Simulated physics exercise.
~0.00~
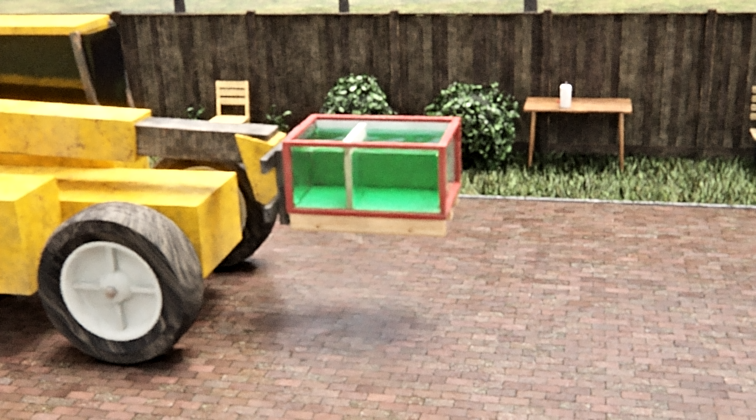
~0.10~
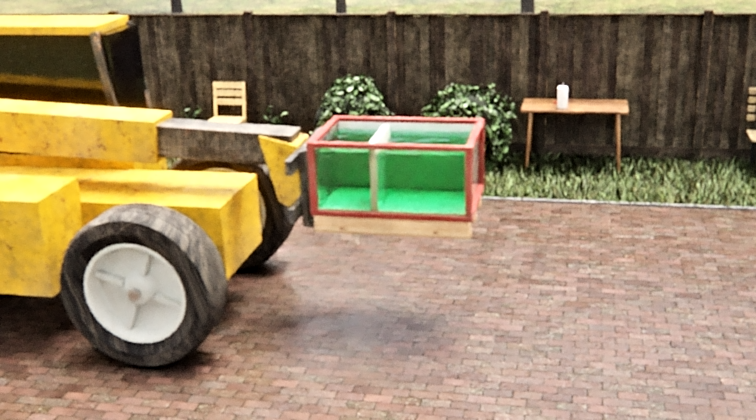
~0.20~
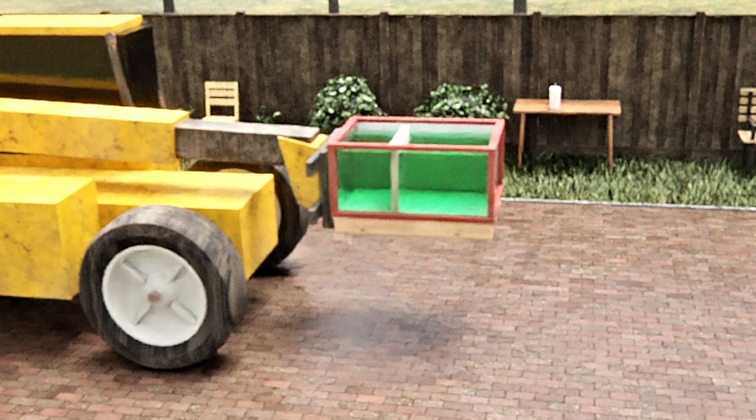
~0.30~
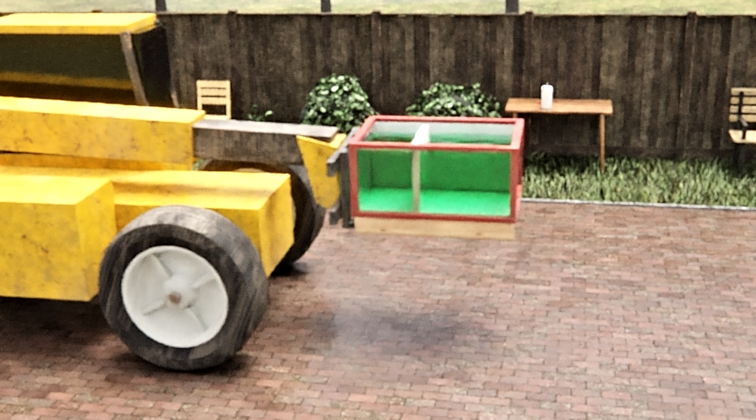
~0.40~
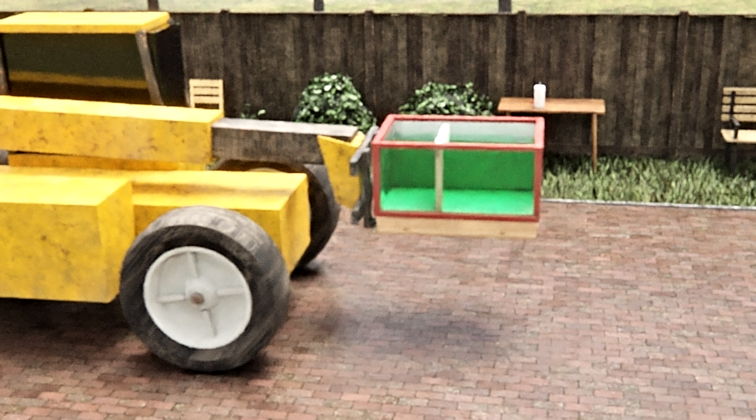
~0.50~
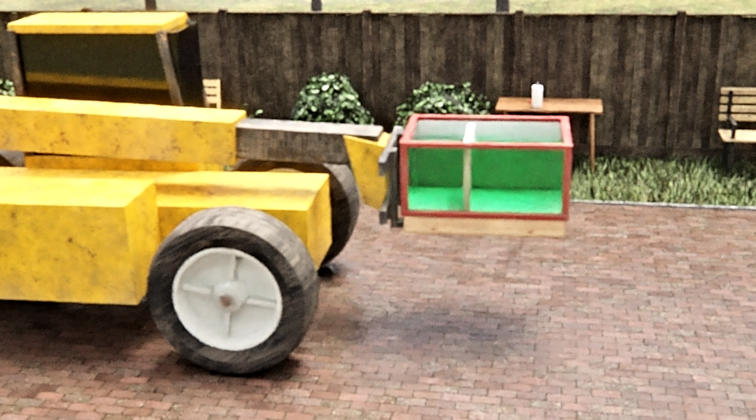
A yellow boom loader rolls across a red-brick yard, seen from its side and slightly above, before a dark wooden fence. At its front, on the right, it carries a clear-sided, red-framed trough of green liquid with a pale divider, while bushes, wooden seats and a table stand behind. The loader moves steadily rightward as the view shifts slightly right, and the liquid, flat at first, gradually slopes up towards the near side.
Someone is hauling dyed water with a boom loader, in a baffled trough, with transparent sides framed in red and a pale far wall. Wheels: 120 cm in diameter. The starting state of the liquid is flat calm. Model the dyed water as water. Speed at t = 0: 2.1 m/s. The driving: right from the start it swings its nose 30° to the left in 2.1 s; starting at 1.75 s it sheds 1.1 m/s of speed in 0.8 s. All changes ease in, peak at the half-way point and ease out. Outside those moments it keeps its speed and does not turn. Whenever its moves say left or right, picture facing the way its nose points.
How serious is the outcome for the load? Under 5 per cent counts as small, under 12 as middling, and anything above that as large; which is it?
It ends up small.
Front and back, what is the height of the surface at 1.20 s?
Level, front = 48 cm; level, back = 40 cm.
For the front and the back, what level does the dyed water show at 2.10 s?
About 48 cm in front, about 40 cm behind.
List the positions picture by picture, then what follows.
In the first picture, level at the front (442, 131); level at the back (323, 128); still flat; the front is on the right, levels are read along the far wall.
In the second picture, level at the front (466, 133); level at the back (346, 130); still flat.
In the third picture, level at the front (486, 134); level at the back (365, 131); still flat.
In the fourth picture, level at the front (506, 136); level at the back (383, 131); rising 2° towards the near side.
In the fifth picture, level at the front (526, 141); level at the back (403, 131); rising 8° towards the near side.
In the sixth picture, level at the front (551, 139); level at the back (427, 135); rising 11° towards the near side.
Then, 1.20 s in, front 48 cm, middle 43 cm, back 40 cm above the floor; the loss stands at 1 per cent, over the near side.
Then, 2.10 s in, front 48 cm, middle 39 cm, back 41 cm above the floor; the loss stands at 1 per cent, over the near side.
Then, 3.10 s in, front 42 cm, middle 45 cm, back 37 cm above the floor; the loss stands at 2 per cent, over the near side and the front.
Then, 5.53 s in, the loss stands at 2 per cent, over the near side and the front, 6 of 328 litres.
